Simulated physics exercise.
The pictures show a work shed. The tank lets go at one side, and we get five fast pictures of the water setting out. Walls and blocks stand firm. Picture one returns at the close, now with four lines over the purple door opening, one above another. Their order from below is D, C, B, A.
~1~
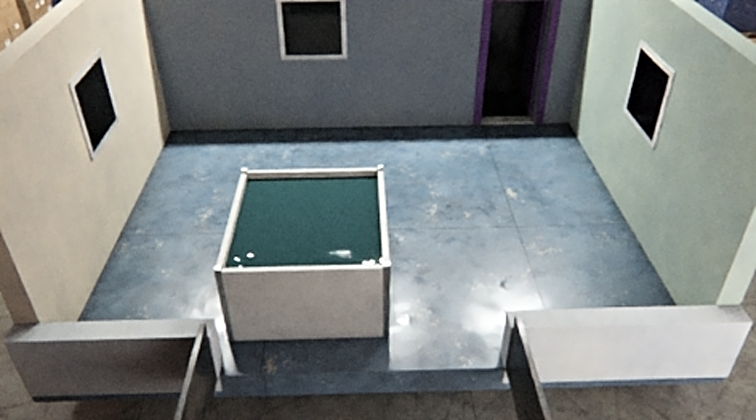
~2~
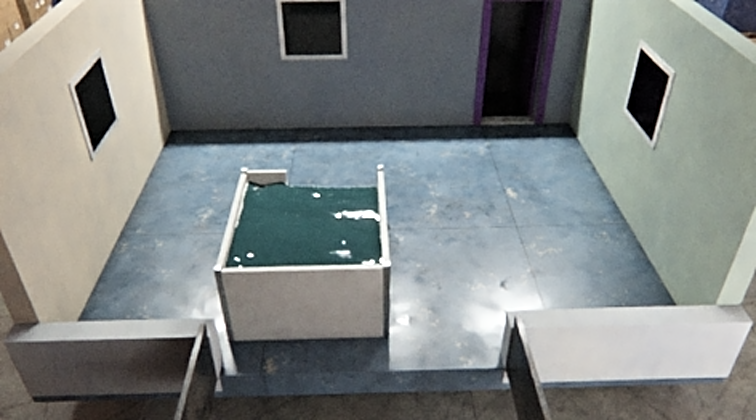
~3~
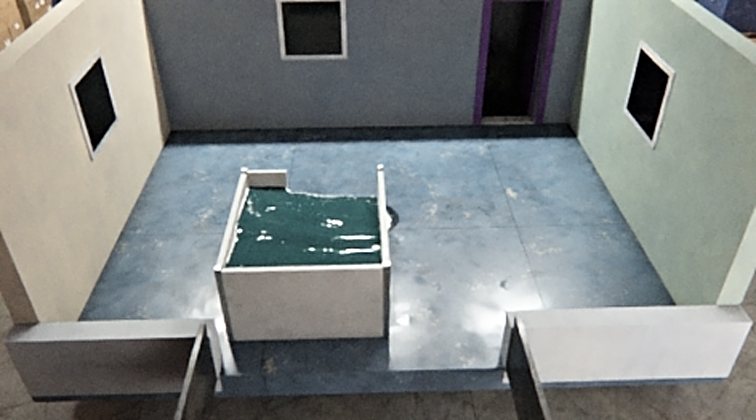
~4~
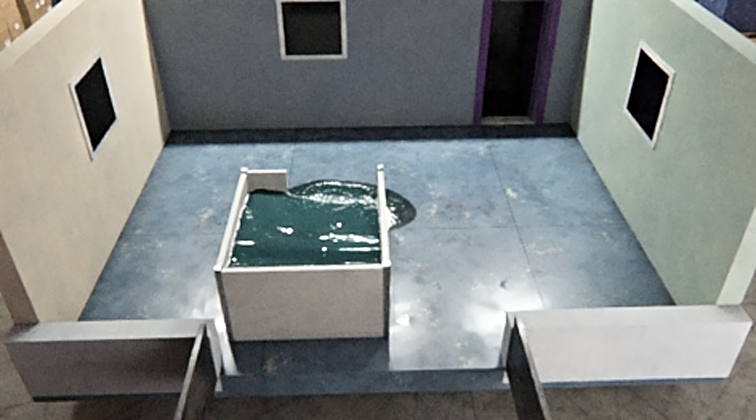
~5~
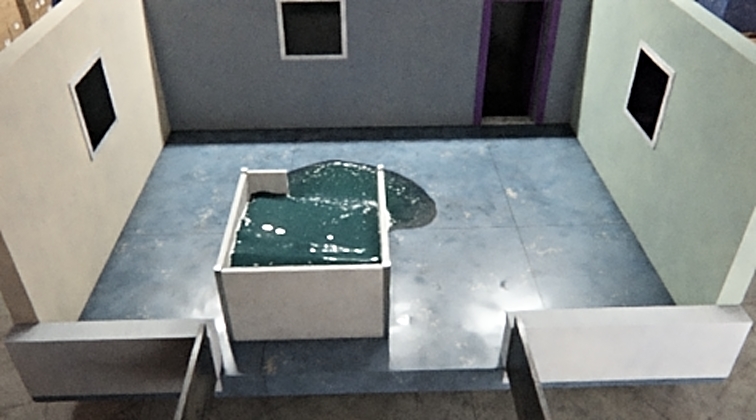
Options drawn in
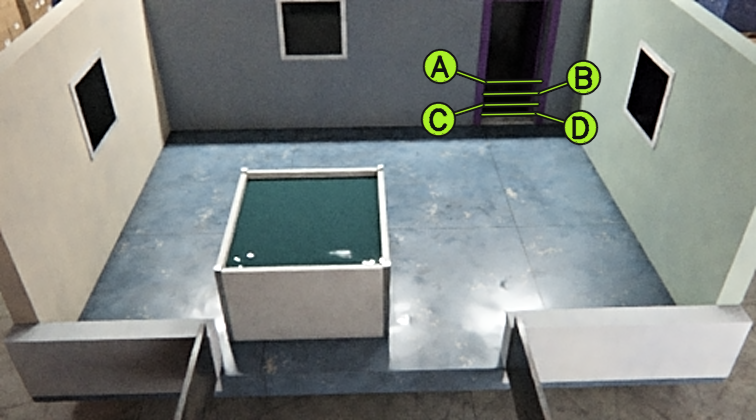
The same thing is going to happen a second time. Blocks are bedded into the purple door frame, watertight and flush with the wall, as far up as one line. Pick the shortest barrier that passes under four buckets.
I would pick mark D.
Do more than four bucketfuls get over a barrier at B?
No.
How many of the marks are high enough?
All of them.
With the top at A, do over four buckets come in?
No, not at all.
On the marked copy, A at (513, 81); B at (511, 93); C at (510, 104); D at (509, 114); from the bottom up D, C, B, A.
If A is chosen, nothing gets over.
If B is chosen, nothing gets over.
If C is chosen, nothing gets over.
If D is chosen, a splash gets over, under a bucket.
